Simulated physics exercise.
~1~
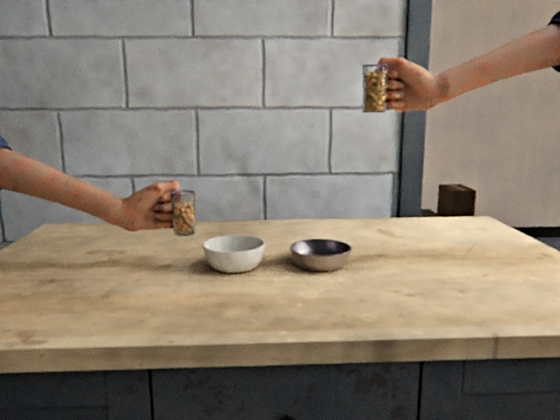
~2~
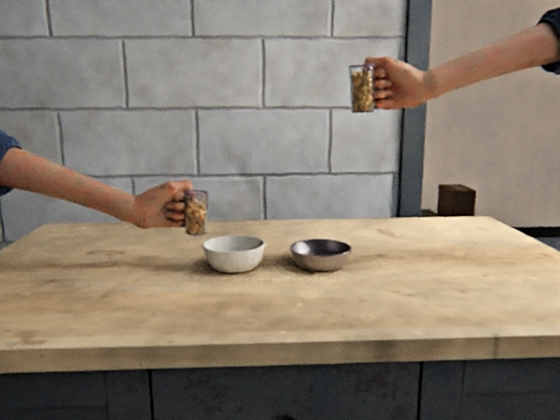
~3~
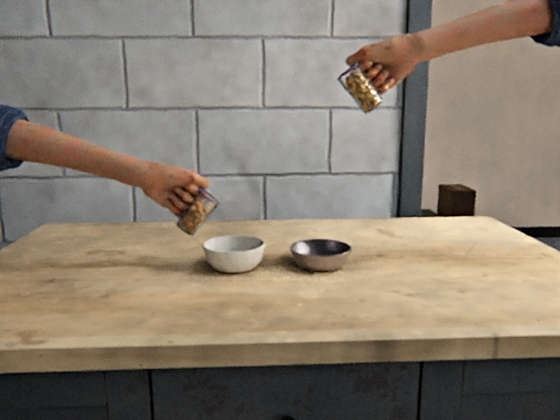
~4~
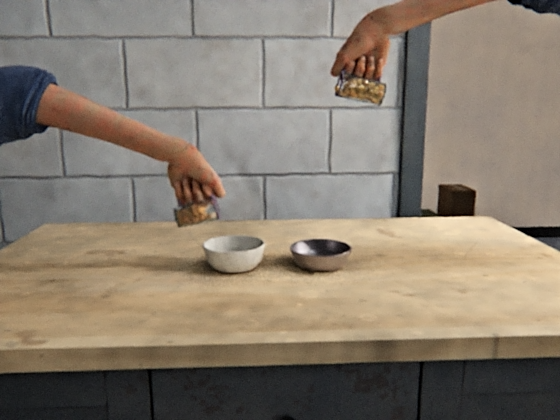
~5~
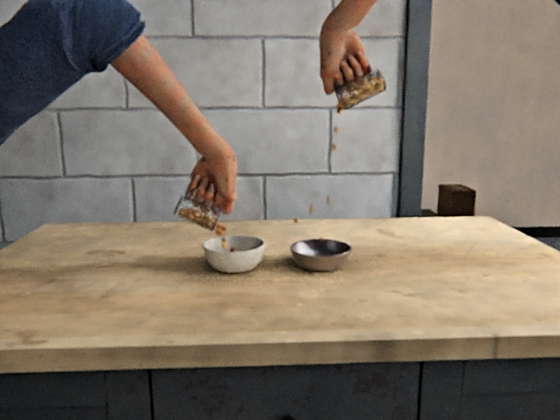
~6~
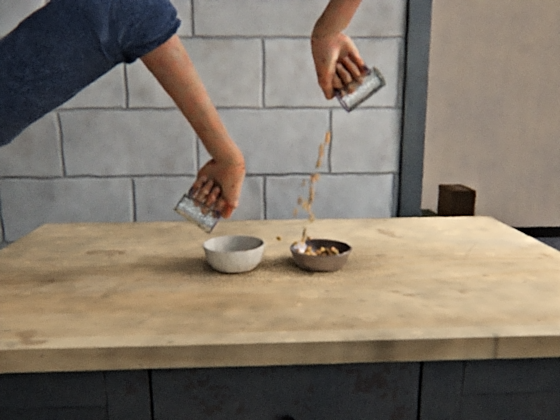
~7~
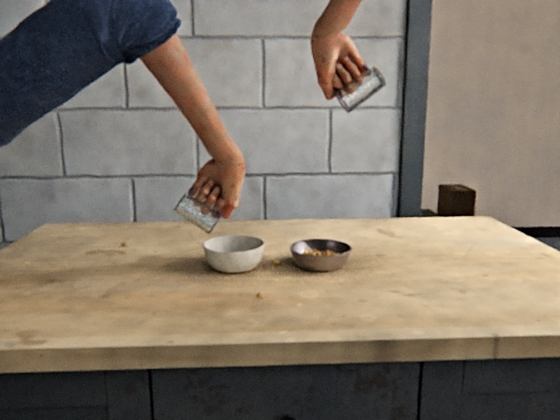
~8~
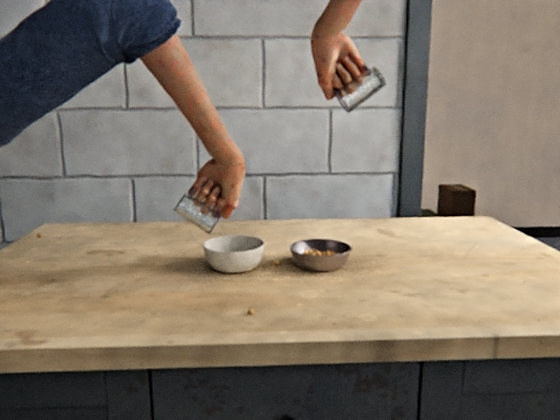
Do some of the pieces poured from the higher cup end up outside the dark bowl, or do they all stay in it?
Several of them end up outside the dark bowl on the right, though most land in it. The pale bowl on the left catches everything from the lower cup.
